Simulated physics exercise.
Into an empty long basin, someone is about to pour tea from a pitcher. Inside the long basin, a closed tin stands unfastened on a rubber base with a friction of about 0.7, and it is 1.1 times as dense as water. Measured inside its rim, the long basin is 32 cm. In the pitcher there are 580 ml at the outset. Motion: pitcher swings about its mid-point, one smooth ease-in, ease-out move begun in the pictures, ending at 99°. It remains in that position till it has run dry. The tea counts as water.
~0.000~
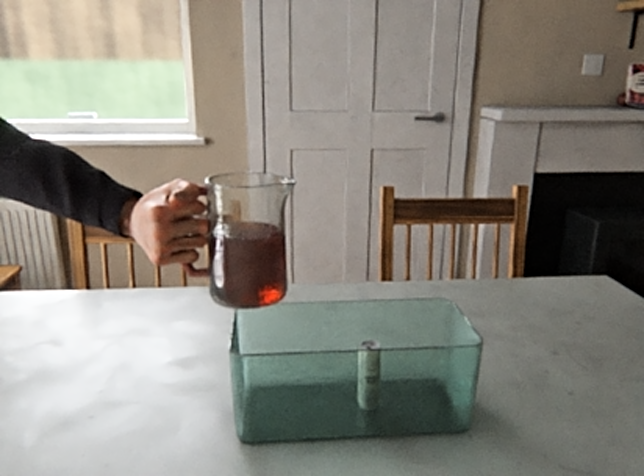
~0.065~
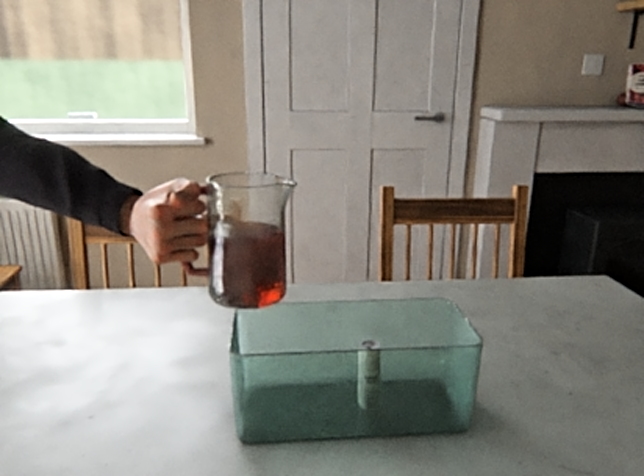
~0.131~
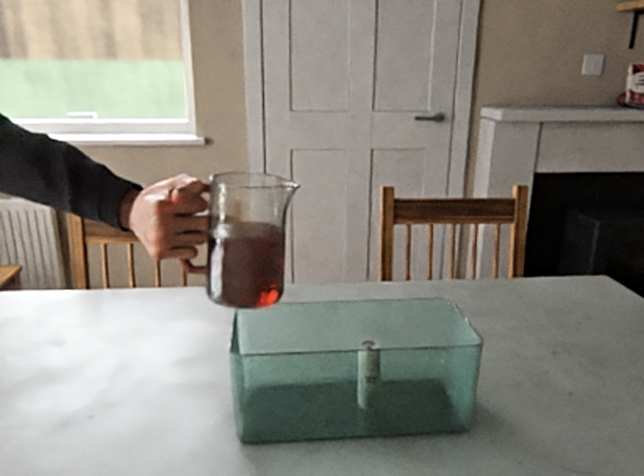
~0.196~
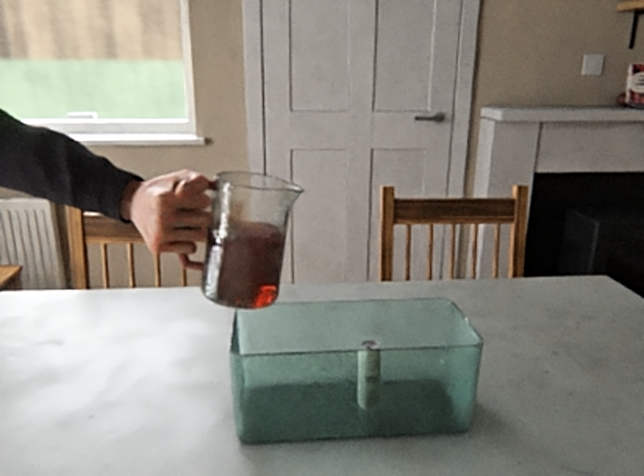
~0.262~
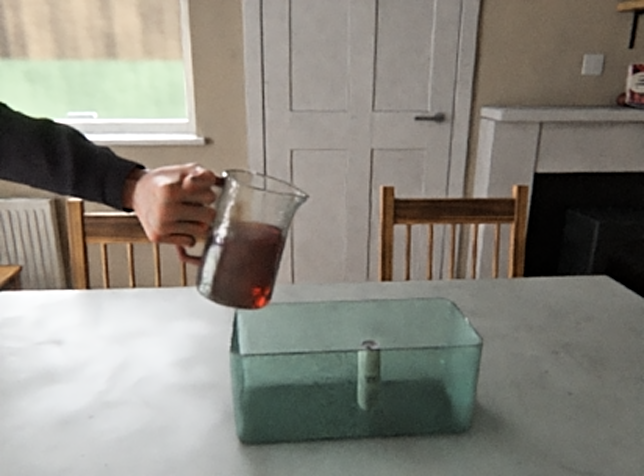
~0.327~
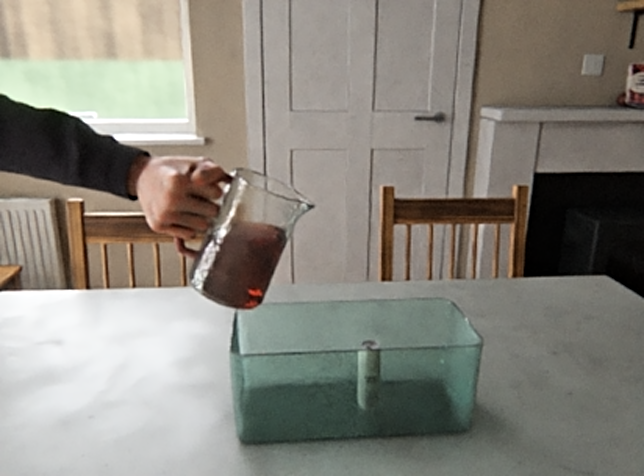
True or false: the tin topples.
True.
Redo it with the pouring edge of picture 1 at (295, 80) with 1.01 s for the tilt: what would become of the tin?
It does not tip.
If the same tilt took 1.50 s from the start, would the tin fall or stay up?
Outcome - the tin ends up overturned.
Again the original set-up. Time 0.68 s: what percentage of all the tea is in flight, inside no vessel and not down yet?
Near 3 per cent of it all.
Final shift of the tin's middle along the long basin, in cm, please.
Around 8.0 cm.
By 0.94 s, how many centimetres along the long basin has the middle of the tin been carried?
Its middle sits about 1 cm from the start.
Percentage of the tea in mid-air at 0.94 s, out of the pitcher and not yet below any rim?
Around 20 per cent of the liquid is in flight.
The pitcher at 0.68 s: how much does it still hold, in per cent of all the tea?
Portion remaining: Approx. 96 per cent.
By 0.68 s the tilt is 75° and 97 per cent is still to pour; the tin stands where it began.
By 0.94 s the tilt is 98° and 54 per cent is still to pour; the tin leans 11°.
By 1.21 s the tilt is 99° and 18 per cent is still to pour; the tin lies on its side.
By 1.51 s the tilt is 99° and 5 per cent is still to pour; the tin lies on its side.
At rest the tin lies on its side.
